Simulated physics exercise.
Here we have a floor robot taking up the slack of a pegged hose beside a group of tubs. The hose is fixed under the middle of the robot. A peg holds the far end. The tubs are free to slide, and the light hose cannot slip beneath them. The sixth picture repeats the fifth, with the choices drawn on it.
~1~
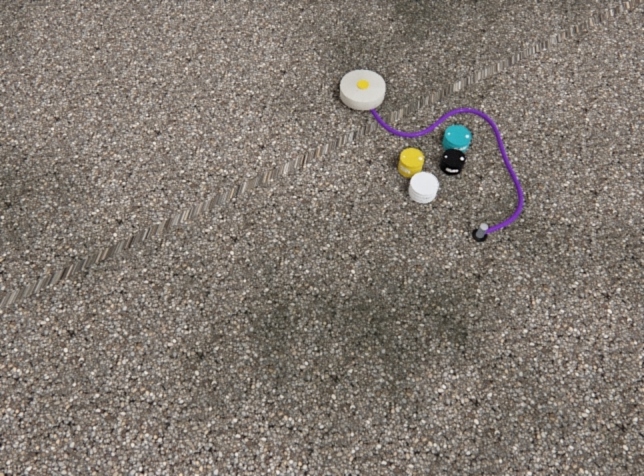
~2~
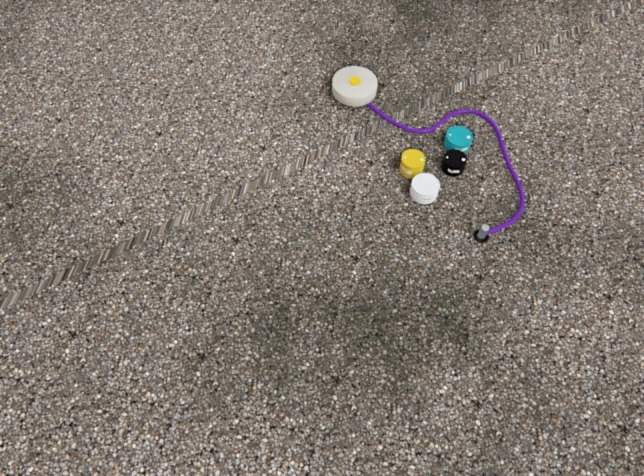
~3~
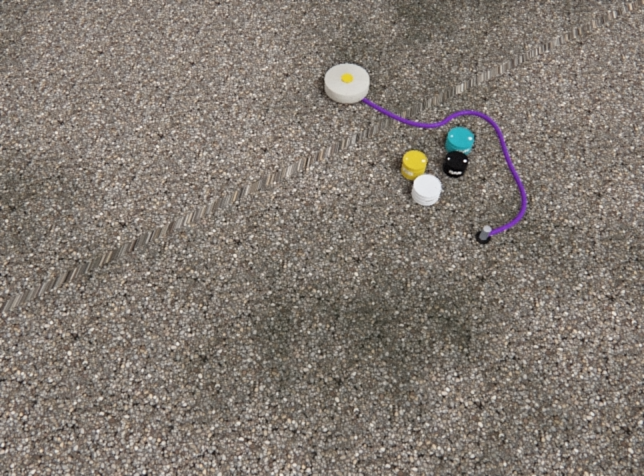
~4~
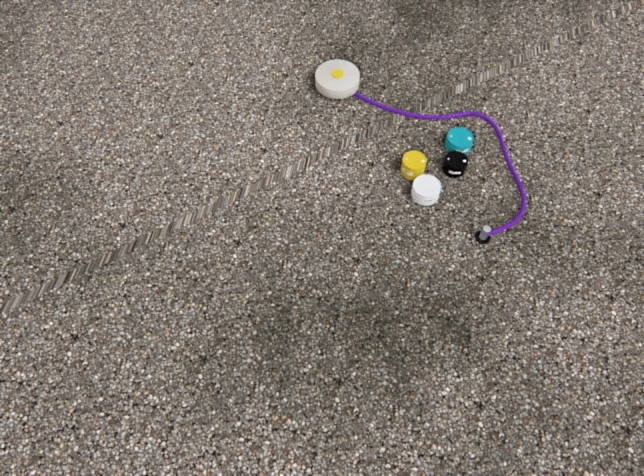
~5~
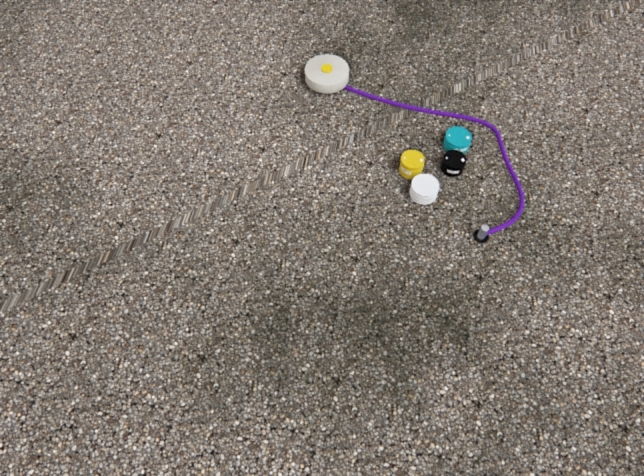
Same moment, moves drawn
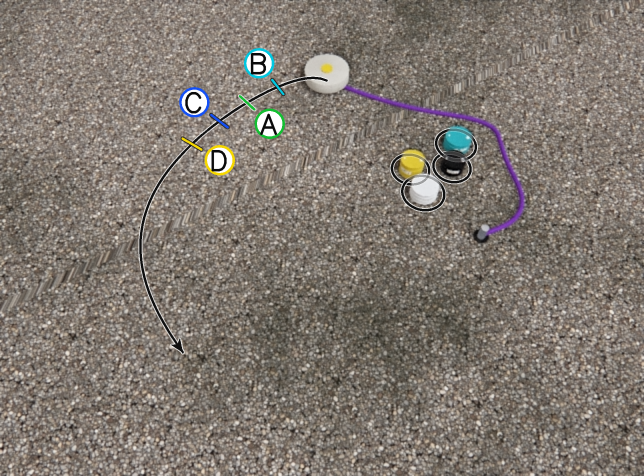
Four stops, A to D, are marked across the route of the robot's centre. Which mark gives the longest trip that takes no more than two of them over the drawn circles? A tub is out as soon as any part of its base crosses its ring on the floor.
No farther than C.
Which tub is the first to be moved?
The turquoise tub.
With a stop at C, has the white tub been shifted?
By then, no.
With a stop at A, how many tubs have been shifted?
One.
On the marked copy, A at (247, 103); B at (278, 87); C at (219, 121); D at (192, 144); the route from (327, 81) via (172, 165) to (183, 352).
Following C. Soon after the start, robot (285, 78).
Later, robot (248, 96); turquoise tub (450, 144).
In the end, robot (218, 115); black tub (451, 165); turquoise tub (430, 153); one over the rings.
As for the rest, A is within the limit but short; B is within the limit but short; D has three over the rings.
